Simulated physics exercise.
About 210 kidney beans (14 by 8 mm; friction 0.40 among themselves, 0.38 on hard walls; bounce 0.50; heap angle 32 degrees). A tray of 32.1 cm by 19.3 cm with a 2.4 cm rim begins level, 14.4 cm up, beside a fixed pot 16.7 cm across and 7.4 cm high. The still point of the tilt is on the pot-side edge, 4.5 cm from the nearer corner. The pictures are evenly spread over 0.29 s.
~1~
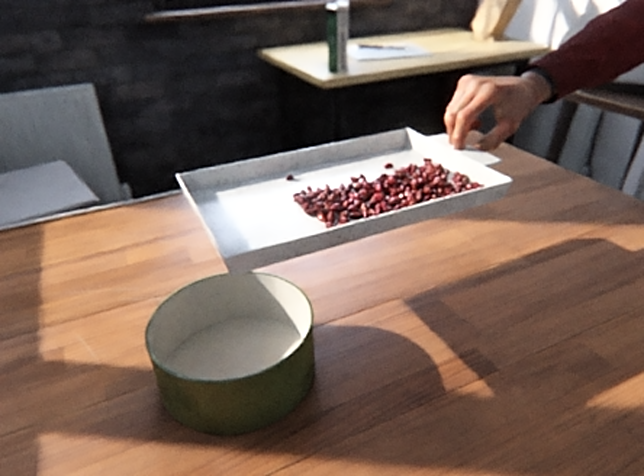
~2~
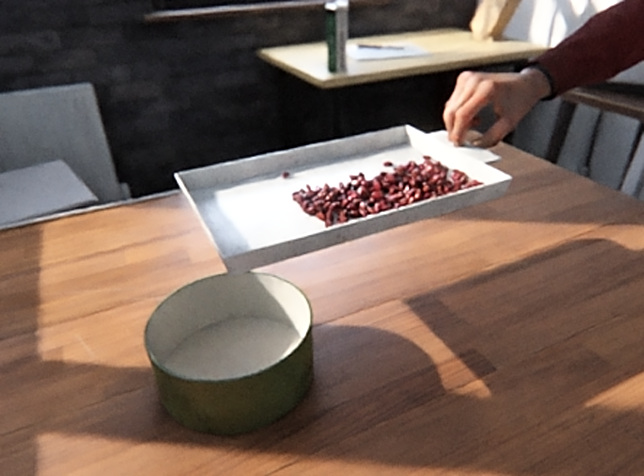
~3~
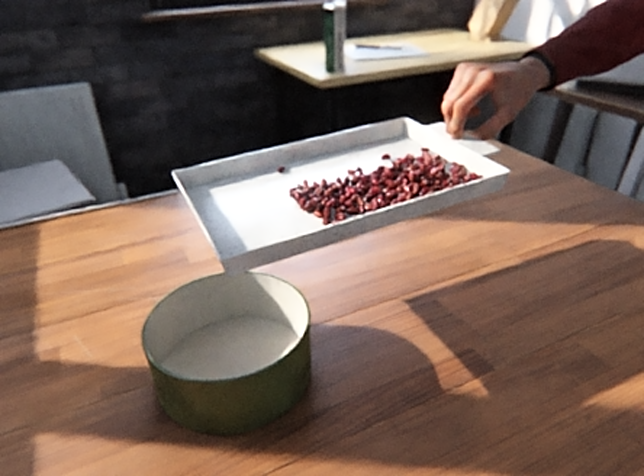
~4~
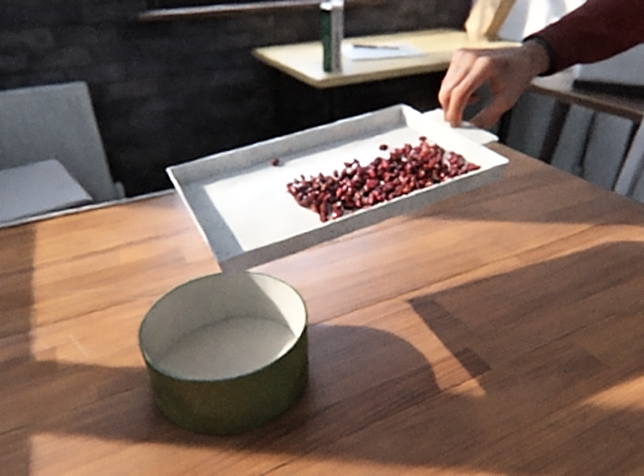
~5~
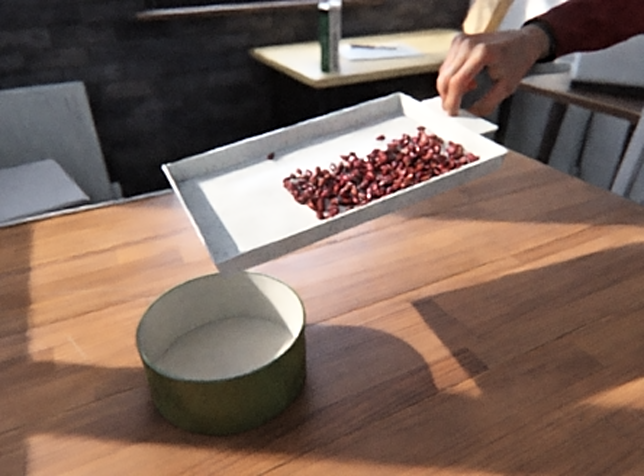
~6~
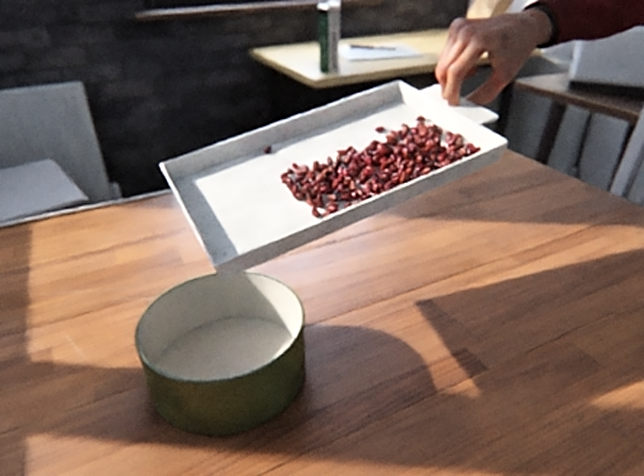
On a sunlit wooden table, a hand slowly raised the right end of a white tray of dark red beans beside a round green pot, while the beans stayed heaped toward the right.
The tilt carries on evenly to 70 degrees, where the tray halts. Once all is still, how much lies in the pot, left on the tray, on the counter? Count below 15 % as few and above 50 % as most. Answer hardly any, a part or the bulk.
Pot: The bulk, tray: A part, counter: Hardly any.
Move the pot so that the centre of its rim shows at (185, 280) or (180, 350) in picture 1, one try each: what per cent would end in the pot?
About 0 and 60 per cent.
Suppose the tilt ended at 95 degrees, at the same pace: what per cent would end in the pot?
It would be near 95 per cent.
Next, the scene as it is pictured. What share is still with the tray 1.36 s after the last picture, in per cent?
Some 50 per cent of the load.
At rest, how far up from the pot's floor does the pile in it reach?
About 2.0 cm.
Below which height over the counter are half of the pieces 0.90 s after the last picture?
About 18 cm.
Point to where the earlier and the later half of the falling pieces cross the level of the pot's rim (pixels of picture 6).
At about (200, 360), then at (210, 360).
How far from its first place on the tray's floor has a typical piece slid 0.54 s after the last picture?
Roughly 7 cm.
Then, 0.54 s after the last picture, tilt 39 degrees; the tray holds 100 %, the pot 0 %.
Then, 0.90 s after the last picture, tilt 58 degrees; the tray holds 95 %, the pot 0 %.
Then, 1.36 s after the last picture, tilt 70 degrees; the tray holds 50 %, the pot 45 %.
In the end, pot 60 %, tray 40 %, counter 0 %.
